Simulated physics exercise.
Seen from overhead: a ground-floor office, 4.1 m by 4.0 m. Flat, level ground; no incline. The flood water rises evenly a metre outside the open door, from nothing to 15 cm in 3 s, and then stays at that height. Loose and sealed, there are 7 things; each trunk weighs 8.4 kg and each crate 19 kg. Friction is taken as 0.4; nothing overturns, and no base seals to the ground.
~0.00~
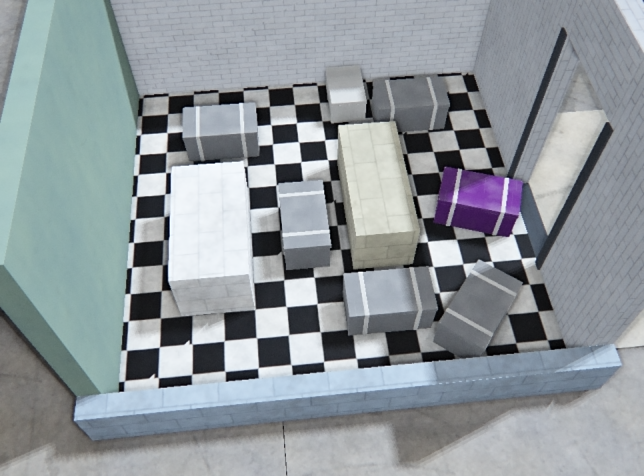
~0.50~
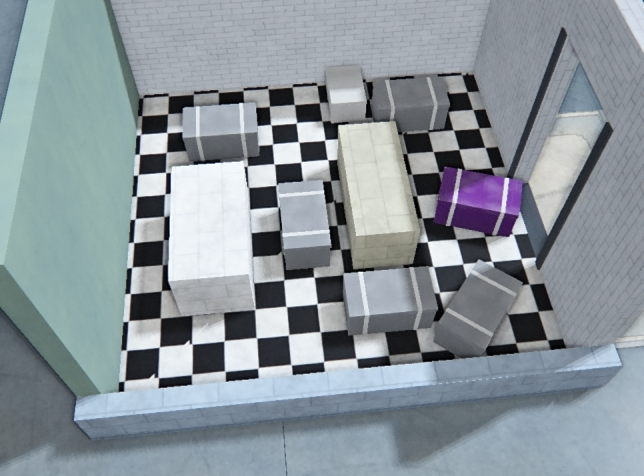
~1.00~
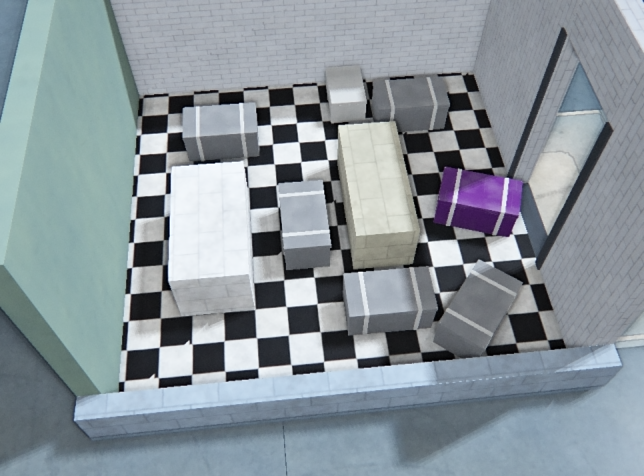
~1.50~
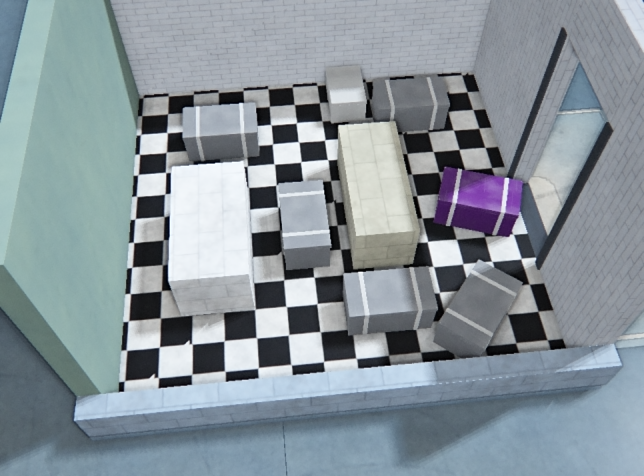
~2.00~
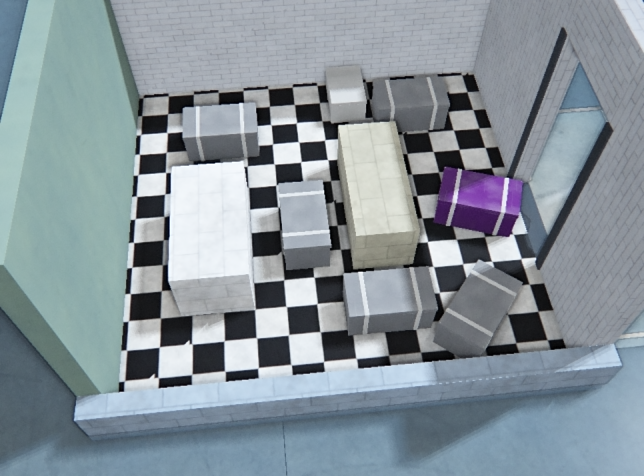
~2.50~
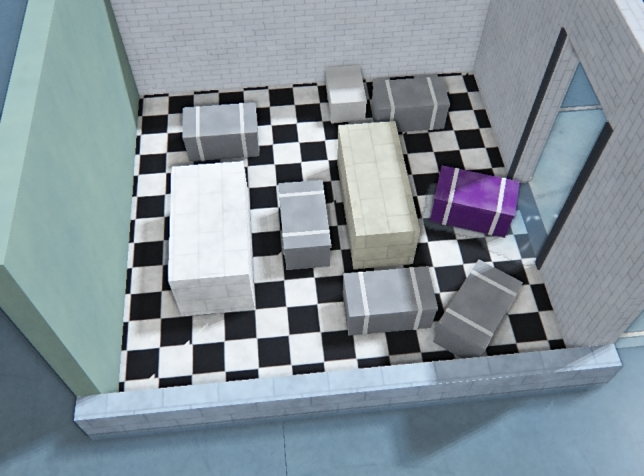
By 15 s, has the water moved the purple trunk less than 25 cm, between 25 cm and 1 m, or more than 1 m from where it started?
Movement: Major.
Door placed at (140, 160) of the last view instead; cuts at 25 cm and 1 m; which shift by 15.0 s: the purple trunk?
Result for the purple trunk: Moderate displacement.
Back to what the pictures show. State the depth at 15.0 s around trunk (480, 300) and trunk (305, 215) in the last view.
Roughly 8 and 5 cm.
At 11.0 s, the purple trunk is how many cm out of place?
By then it has shifted roughly 80 cm.
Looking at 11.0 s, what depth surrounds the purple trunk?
The depth there is around 8 cm.
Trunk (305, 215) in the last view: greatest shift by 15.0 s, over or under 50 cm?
It is within.
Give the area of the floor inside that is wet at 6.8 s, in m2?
Near 10.0 m2 in all.
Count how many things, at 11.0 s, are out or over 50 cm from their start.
At that time I count 2.
After 3.5 s the purple trunk is near (451, 189), 0.3 m from its start, aground; 0 afloat.
After 6.8 s the purple trunk is near (442, 120), 1.0 m from its start, afloat; 4 afloat.
After 11.0 s the purple trunk is near (451, 138), 0.7 m from its start, afloat; 6 afloat.
After 15.0 s the purple trunk is near (362, 87), 1.8 m from its start, afloat; 6 afloat.
